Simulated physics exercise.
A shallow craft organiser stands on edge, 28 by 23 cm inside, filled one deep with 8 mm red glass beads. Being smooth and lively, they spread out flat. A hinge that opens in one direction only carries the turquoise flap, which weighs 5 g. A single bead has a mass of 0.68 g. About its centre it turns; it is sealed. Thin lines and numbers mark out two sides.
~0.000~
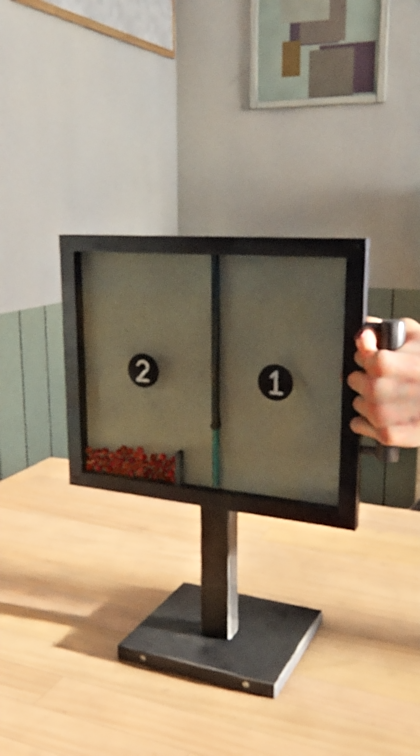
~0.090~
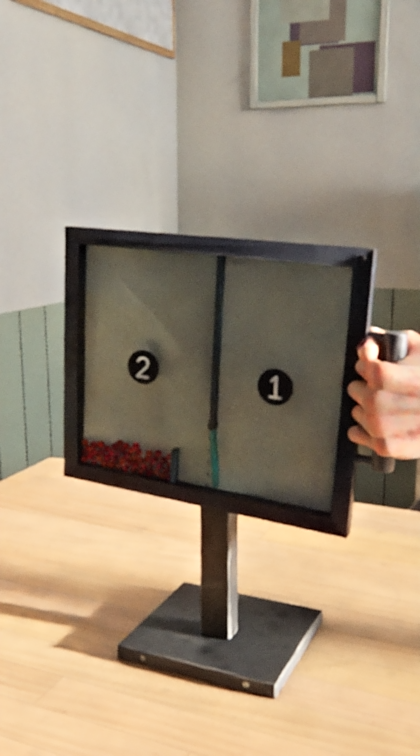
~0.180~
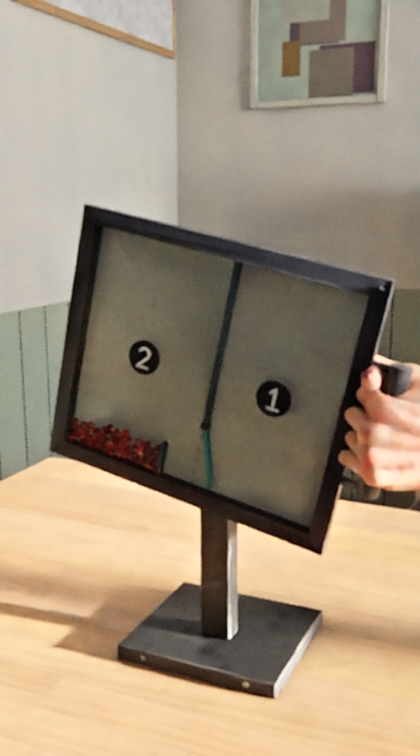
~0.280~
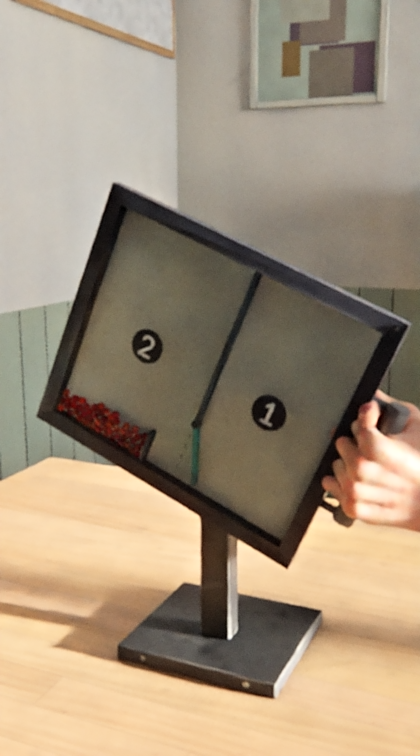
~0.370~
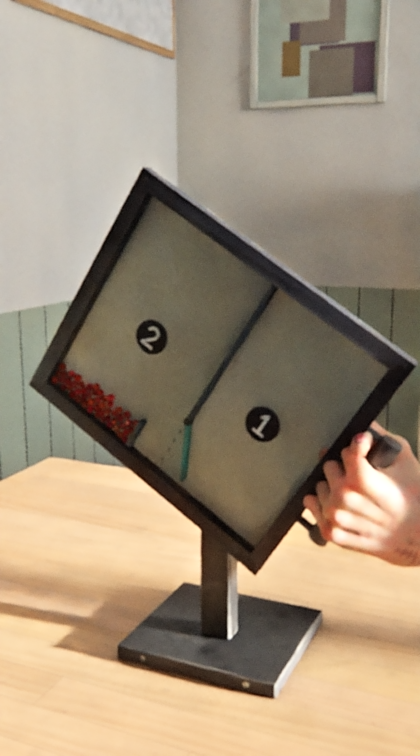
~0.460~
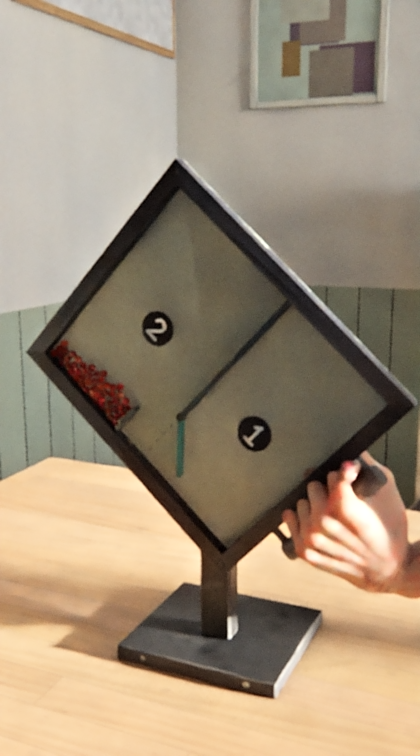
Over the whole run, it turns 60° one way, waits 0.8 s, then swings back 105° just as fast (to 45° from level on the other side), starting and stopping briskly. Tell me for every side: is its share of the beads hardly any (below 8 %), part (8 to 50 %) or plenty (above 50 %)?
Shares: No. 1 part, 2 plenty.
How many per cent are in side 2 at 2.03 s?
Share: Near 65 %.
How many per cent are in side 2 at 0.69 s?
The share there is close to 100 per cent.
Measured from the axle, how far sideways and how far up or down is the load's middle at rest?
Offset approx. 4 cm right, 11 cm below.
After 0.69 s, it stands 60° clockwise; the beads' middle is 11 cm left of and level with the centre; no. 2, 100 %; turquoise flap open 47°.
After 2.03 s, it stands 8° clockwise; the beads' middle is 1 cm left of and 10 cm below the centre; no. 1, 35 %, no. 2, 65 %; turquoise flap open 6°.
After 2.58 s, it stands 45° anticlockwise; the beads' middle is 4 cm right of and 11 cm below the centre; no. 1, 35 %, no. 2, 65 %; turquoise flap shut.
Settled by 3.4 s, it stands 45° anticlockwise; no. 1, 35 %, no. 2, 65 %; turquoise flap shut.
